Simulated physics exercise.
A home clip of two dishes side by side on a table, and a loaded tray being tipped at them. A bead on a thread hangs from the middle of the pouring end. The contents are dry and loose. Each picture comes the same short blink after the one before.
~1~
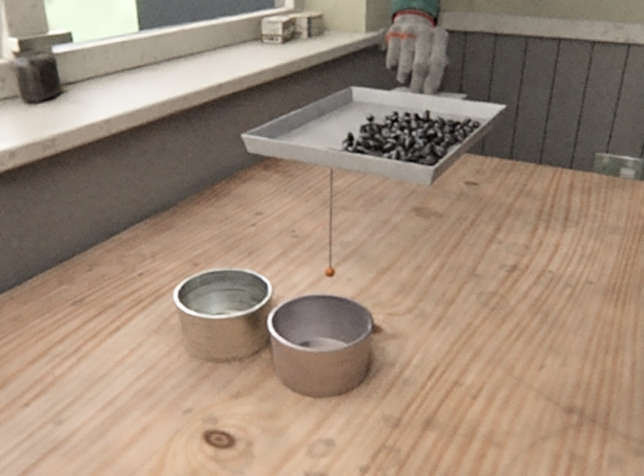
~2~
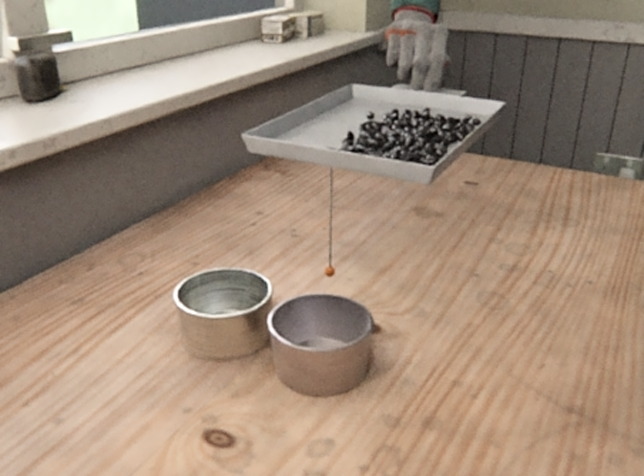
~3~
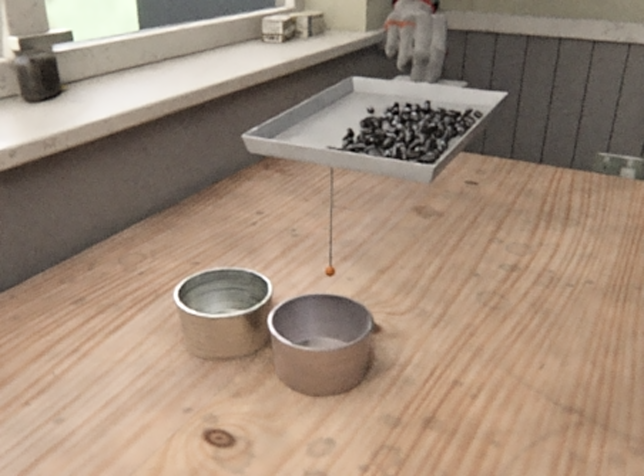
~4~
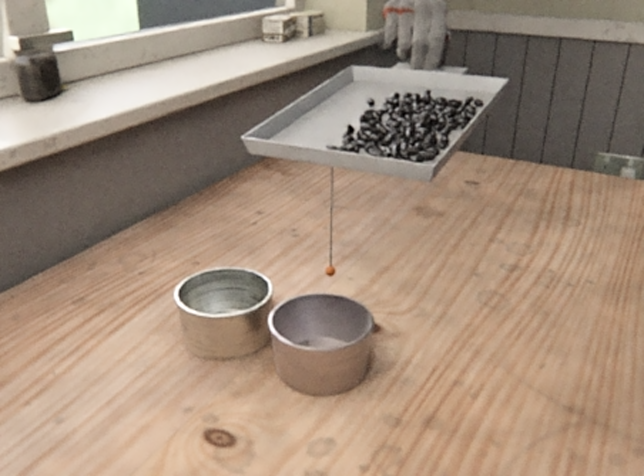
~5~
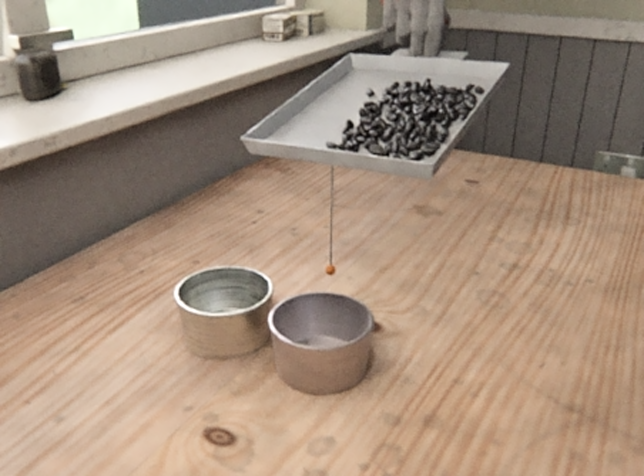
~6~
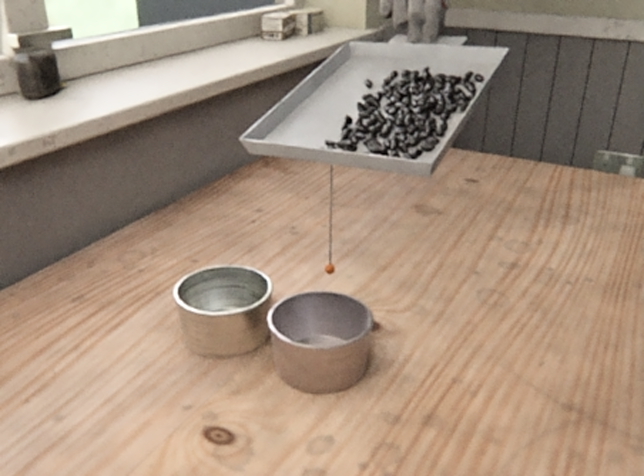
On a wooden table, a gloved hand gradually raising the far end of a tray of black beans near two round metal dishes.
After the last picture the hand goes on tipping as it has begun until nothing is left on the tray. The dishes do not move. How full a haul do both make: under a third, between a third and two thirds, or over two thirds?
In the dishes lies more than two thirds of it.
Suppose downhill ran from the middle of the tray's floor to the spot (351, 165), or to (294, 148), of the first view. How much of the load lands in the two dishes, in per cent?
Roughly 50 per cent, and 10 per cent.
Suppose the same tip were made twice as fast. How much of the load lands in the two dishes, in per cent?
Near 80 %.
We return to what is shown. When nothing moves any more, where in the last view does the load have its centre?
Roughly at (294, 351).
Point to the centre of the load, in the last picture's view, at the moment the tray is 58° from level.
Close to (348, 124).
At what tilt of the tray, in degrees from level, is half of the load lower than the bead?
Around 110° of tilt.
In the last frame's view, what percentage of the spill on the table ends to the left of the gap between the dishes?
Roughly 40 in a hundred.
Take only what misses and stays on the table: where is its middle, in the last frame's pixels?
Close to (282, 342).
Soon after the last picture, tray tipped steeply; all on the tray.
A little later, tray tipped right over; nearly all on the tray; a stray few in the left dish; a stray few outside both.
Later still, tray tipped past a quarter turn; about half in the right dish; about a quarter in the left dish; about a quarter outside both.
At rest, tray tipped past a quarter turn; about half in the right dish; about a quarter in the left dish; about a quarter outside both.
